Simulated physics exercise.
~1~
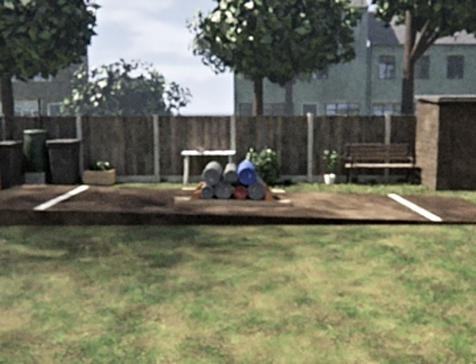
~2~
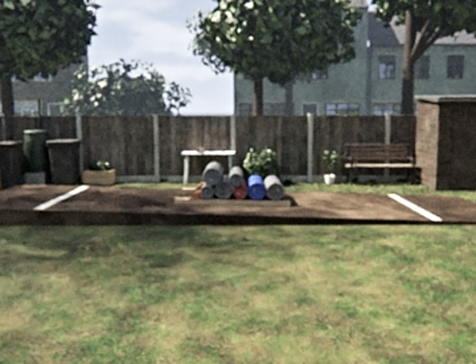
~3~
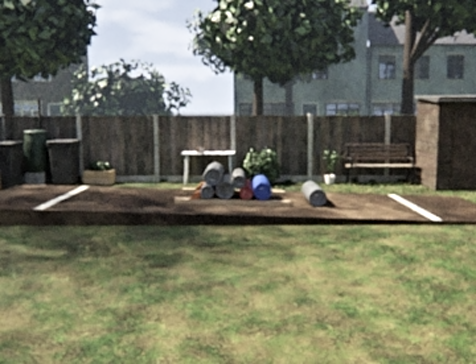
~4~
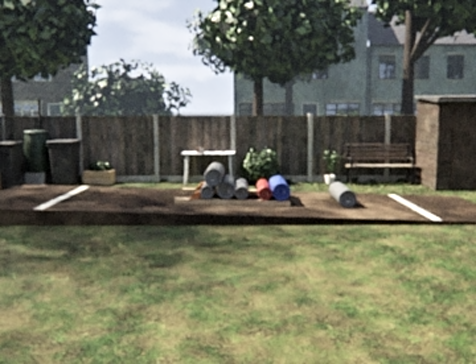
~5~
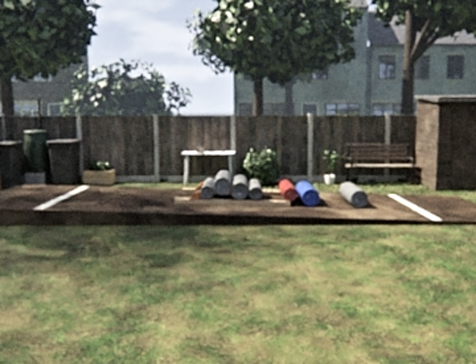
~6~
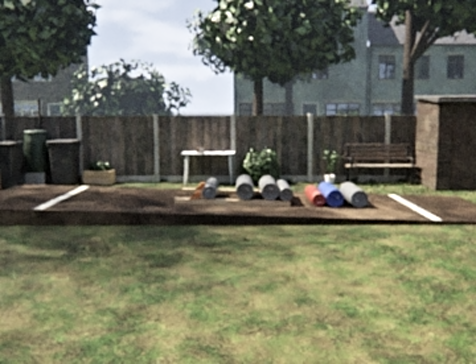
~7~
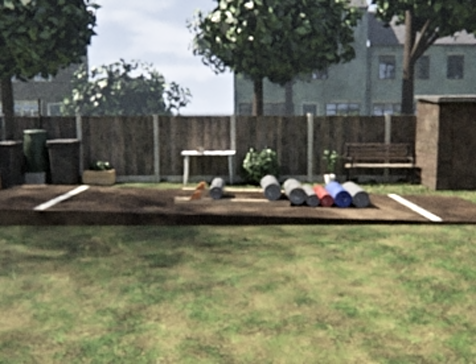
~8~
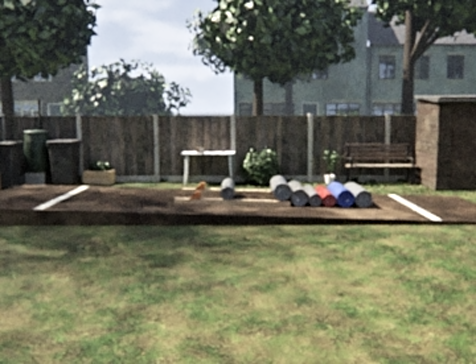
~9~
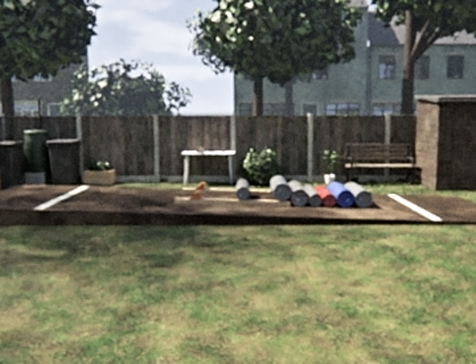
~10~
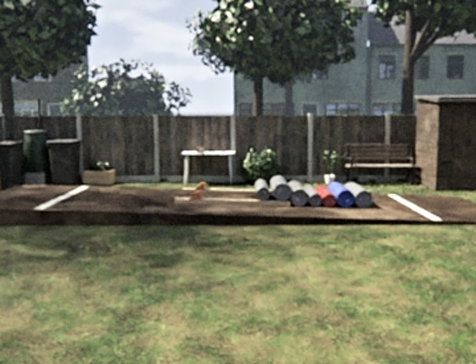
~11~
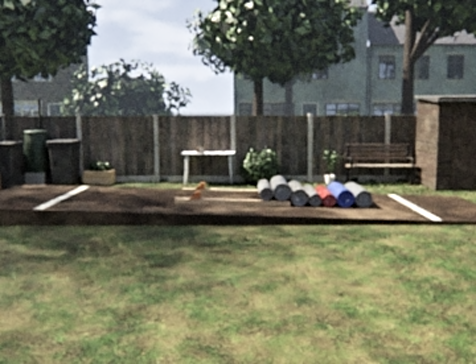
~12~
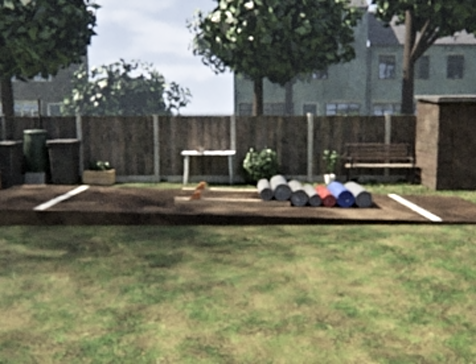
A stack of grey, blue and red cylinders in a fenced garden collapsed to the right, spilling off its low wooden supports and rolling across the brown pad, until they all settled side by side in a row, short of the right white line.
